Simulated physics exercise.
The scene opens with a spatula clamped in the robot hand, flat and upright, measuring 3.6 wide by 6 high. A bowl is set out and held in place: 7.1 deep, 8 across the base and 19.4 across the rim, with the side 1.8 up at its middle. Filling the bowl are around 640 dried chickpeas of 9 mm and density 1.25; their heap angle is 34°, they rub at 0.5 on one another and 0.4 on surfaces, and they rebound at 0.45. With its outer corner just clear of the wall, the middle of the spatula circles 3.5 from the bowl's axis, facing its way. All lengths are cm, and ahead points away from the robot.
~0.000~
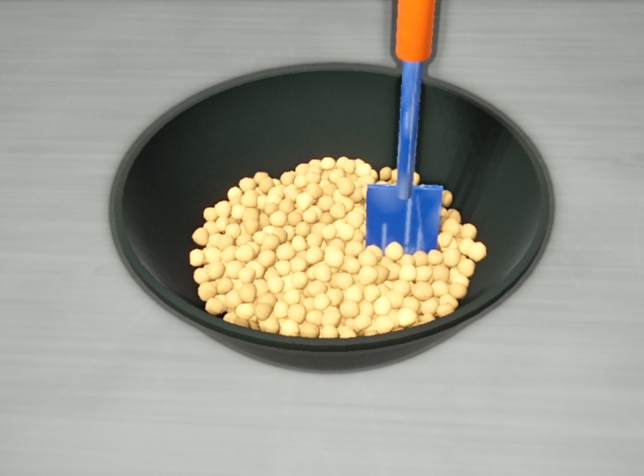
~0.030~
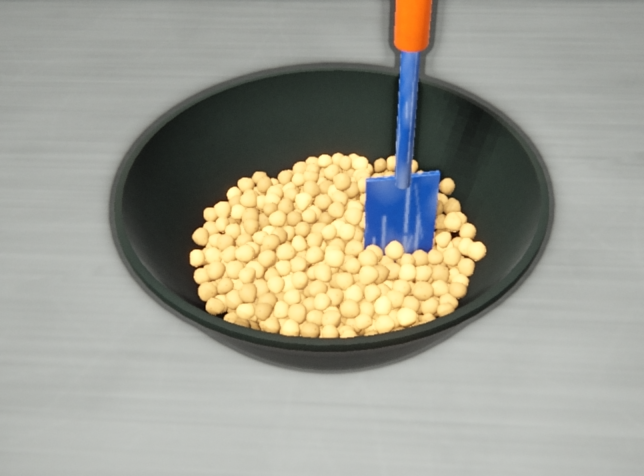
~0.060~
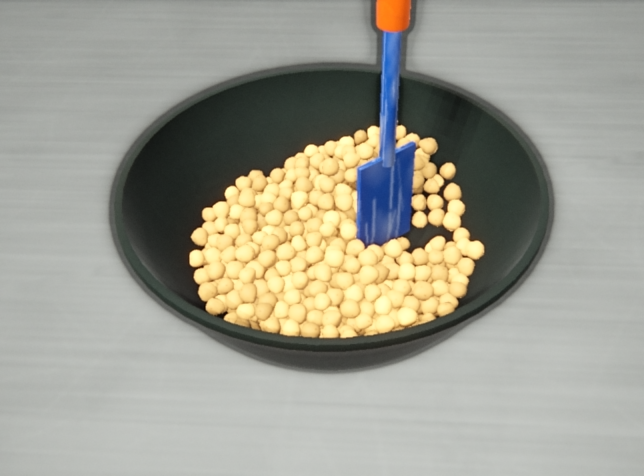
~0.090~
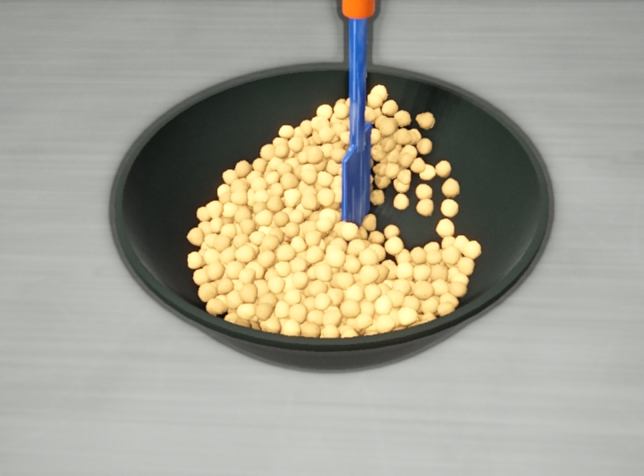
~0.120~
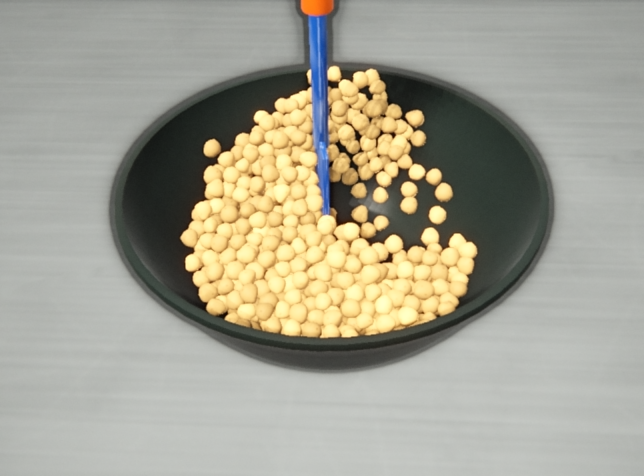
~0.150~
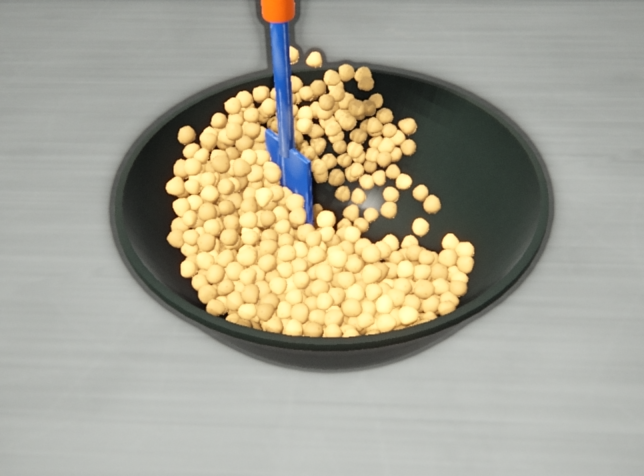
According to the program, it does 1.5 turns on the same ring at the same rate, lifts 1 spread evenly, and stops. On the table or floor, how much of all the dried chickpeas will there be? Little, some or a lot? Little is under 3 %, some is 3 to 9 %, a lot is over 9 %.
Some.
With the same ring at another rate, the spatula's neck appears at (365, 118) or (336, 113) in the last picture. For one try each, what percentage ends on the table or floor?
Around 0 and 0 percent, in that order.
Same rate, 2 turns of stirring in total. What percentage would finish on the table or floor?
Then some 5 per cent.
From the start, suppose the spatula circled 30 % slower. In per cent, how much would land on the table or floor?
0 %.
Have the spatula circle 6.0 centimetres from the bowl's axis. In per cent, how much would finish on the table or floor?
That would give close to 0 per cent.
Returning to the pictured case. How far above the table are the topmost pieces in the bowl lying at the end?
Roughly 6.0 centimetres.
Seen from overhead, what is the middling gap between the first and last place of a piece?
About 7 centimetres.
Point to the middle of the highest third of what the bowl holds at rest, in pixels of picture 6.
Centre, approx.: (290, 252).
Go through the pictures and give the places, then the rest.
In the first frame, spatula neck at (406, 161), 0° round; upper third of the load around (336, 234), from x 195 to 475, top at y 165; 642 in the bowl.
In the second frame, spatula neck at (405, 151), 12° round; upper third of the load around (335, 225), from x 195 to 475, top at y 155.
In the third frame, spatula neck at (388, 130), 40° round; upper third of the load around (338, 201), from x 195 to 475, top at y 120.
In the fourth frame, spatula neck at (357, 116), 71° round; upper third of the load around (325, 177), from x 195 to 470, top at y 95.
In the fifth frame, spatula neck at (320, 113), 101° round; upper third of the load around (299, 166), from x 190 to 465, top at y 75.
In the sixth frame, spatula neck at (285, 120), 131° round; upper third of the load around (260, 159), from x 175 to 465, top at y 55; 641 in the bowl, 1 in flight or on the tool.
By 0.30 s, 287° round, highest piece 10 above the table; 622 in the bowl, 4 on the table or floor, 16 in flight or on the tool.
By 0.46 s, 82° round, highest piece 8 above the table; 608 in the bowl, 26 on the table or floor, 8 in flight or on the tool.
By 0.74 s, 180° round, highest piece 6 above the table; 606 in the bowl, 36 on the table or floor.
By 1.44 s, 180° round, highest piece 6 above the table; 606 in the bowl, 36 on the table or floor.
Final count, 606 in the bowl, 36 on the table or floor. That is 6 % on the table or floor.
